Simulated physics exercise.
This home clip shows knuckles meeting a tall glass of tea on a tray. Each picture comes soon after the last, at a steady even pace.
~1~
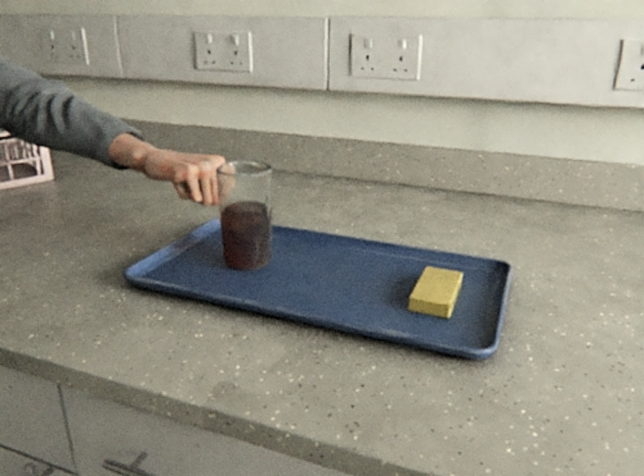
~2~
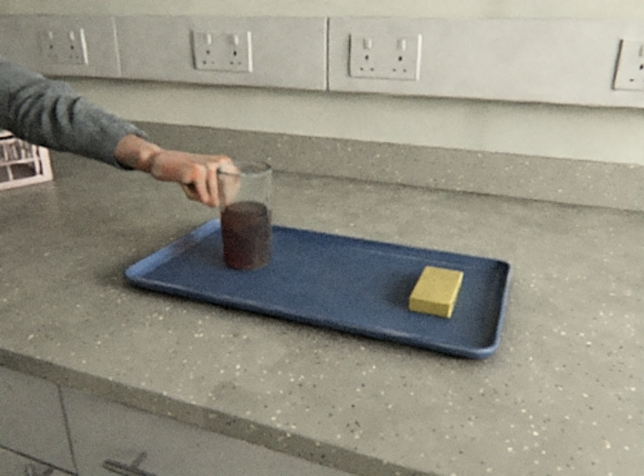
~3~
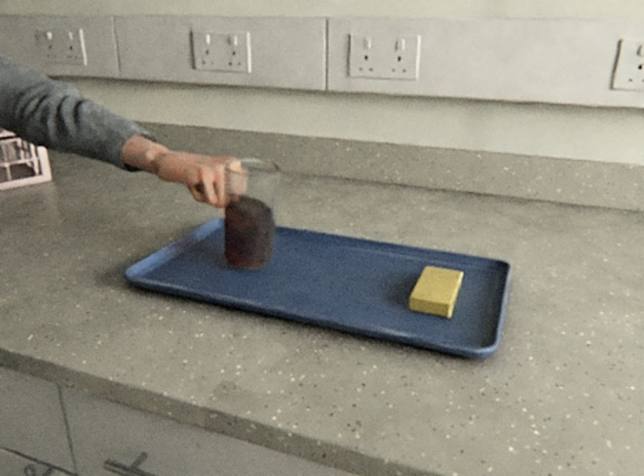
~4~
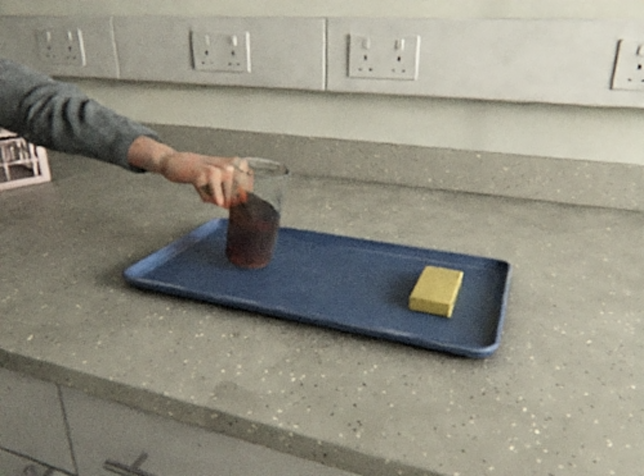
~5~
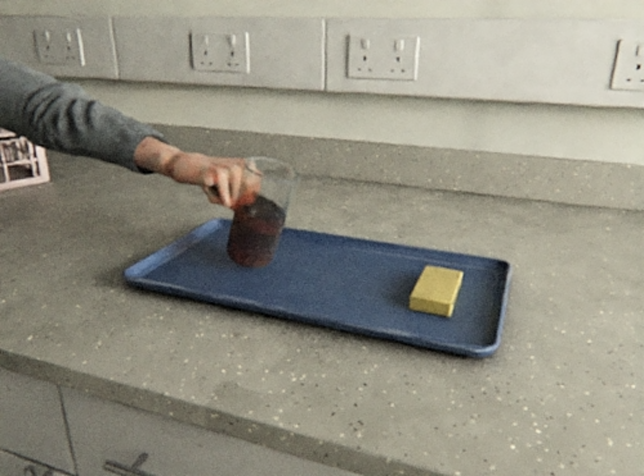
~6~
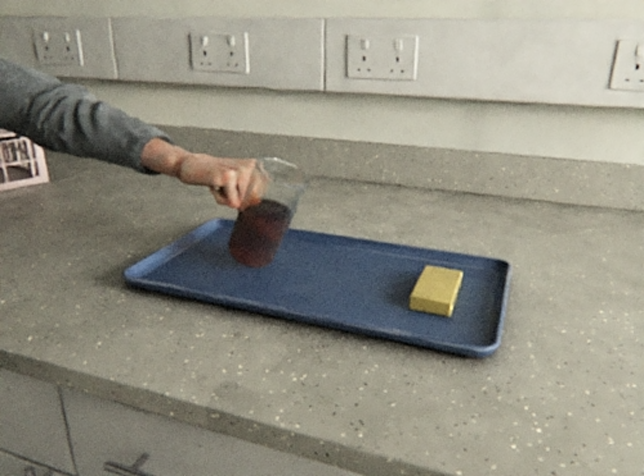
A tall glass of dark tea stands upright near the left end of a blue tray on a speckled counter, a hand's knuckles against its upper side. The hand then pushes rightward, and the glass leans steadily further to the right, while the yellow block and tray stay still.
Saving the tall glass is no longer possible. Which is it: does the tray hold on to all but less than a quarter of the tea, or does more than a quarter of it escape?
Less than a quarter escapes.
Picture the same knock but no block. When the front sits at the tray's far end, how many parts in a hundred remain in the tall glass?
About 70 %.
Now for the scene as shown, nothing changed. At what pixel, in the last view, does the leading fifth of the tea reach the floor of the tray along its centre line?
Roughly at (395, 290).
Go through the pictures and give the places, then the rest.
In the first frame, it leans 0°; its right rim is at (267, 172); the tea meets the walls at (228, 203) and (268, 209); the tray's far rim is at (503, 302); a block is fixed to the tray further along.
In the second frame, it leans 0°; its right rim is at (268, 172); the tea meets the walls at (228, 203) and (268, 209).
In the third frame, it leans 6°; its right rim is at (276, 174); the tea meets the walls at (233, 192) and (271, 211).
In the fourth frame, it leans 11°; its right rim is at (286, 177); the tea meets the walls at (240, 185) and (278, 214).
In the fifth frame, it leans 17°; its right rim is at (296, 181); the tea meets the walls at (244, 202) and (285, 213).
In the sixth frame, it leans 23°; its right rim is at (305, 186); the tea meets the walls at (247, 206) and (291, 210).
A moment on, the tall glass is falling and 100 per cent is in the glass, 0 on the tray and 0 above or beyond its rim.
Next, the tall glass lies on its side and 93 per cent is in the glass, 2 on the tray and 6 above or beyond its rim.
Then the tall glass lies on its side and 52 per cent is in the glass, 31 on the tray and 16 above or beyond its rim.
Later the tall glass lies on its side and 27 per cent is in the glass, 54 on the tray and 19 above or beyond its rim.
In the end 85 per cent is held by tray and glass, 15 is off the tray.
